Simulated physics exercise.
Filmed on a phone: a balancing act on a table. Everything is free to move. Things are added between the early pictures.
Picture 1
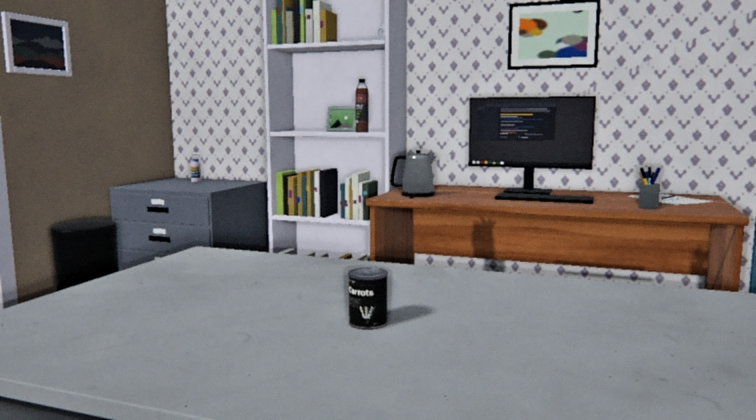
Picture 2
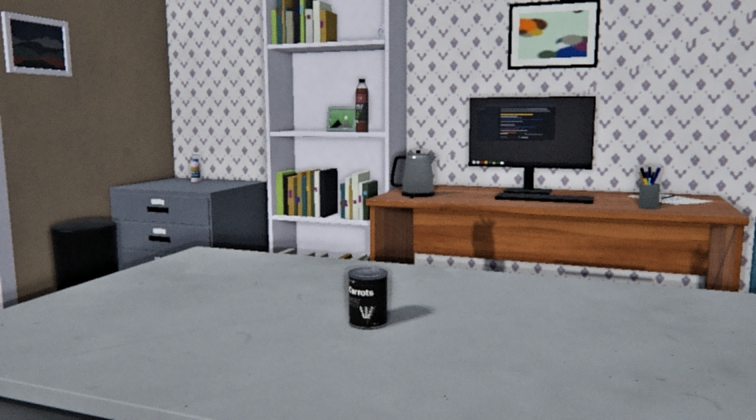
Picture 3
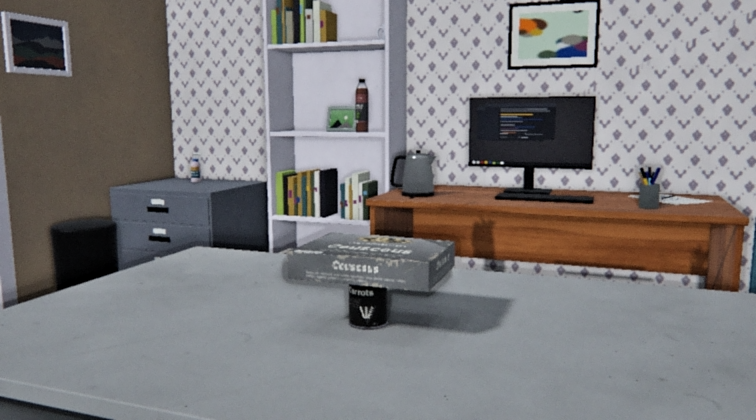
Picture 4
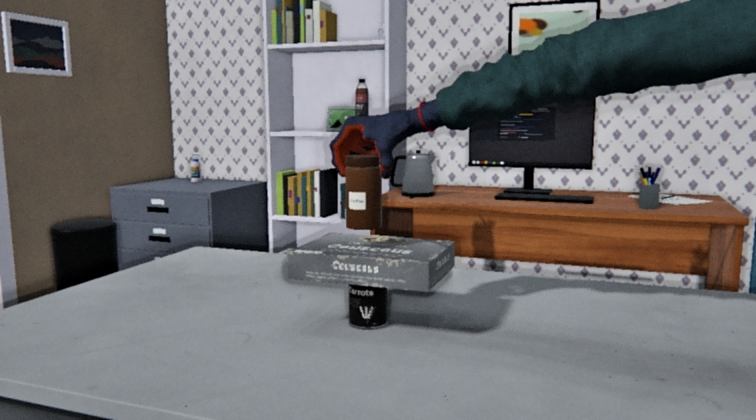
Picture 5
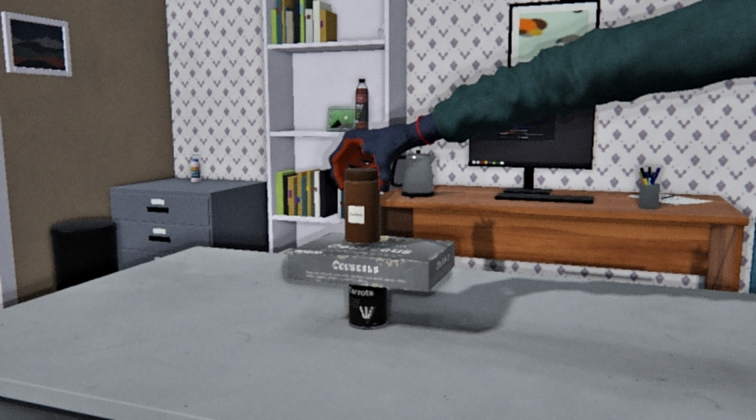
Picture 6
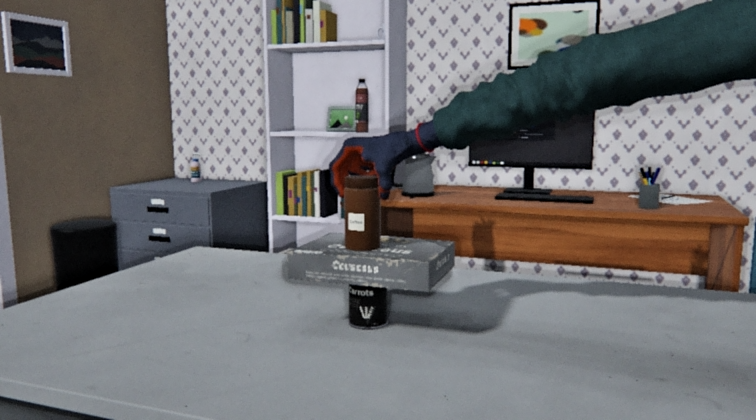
In a room with a desk, monitor and bookshelf, a small black tin stands alone on a grey table. A flat grey box then appears on top of it. A gloved hand reaches in from the right and lowers a brown jar onto the box, still holding it.
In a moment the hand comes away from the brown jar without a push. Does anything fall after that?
As it turns out, it holds.
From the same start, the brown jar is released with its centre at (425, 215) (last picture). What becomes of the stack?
Then it comes apart.
Then, 0.20 s later than the last frame, all is still.
Then, 0.40 s later than the last frame, brown jar resting near (362, 213).
When it is over, all 3 as before. End places, in pixels of the last picture, brown jar near (362, 213). The stack stays up.
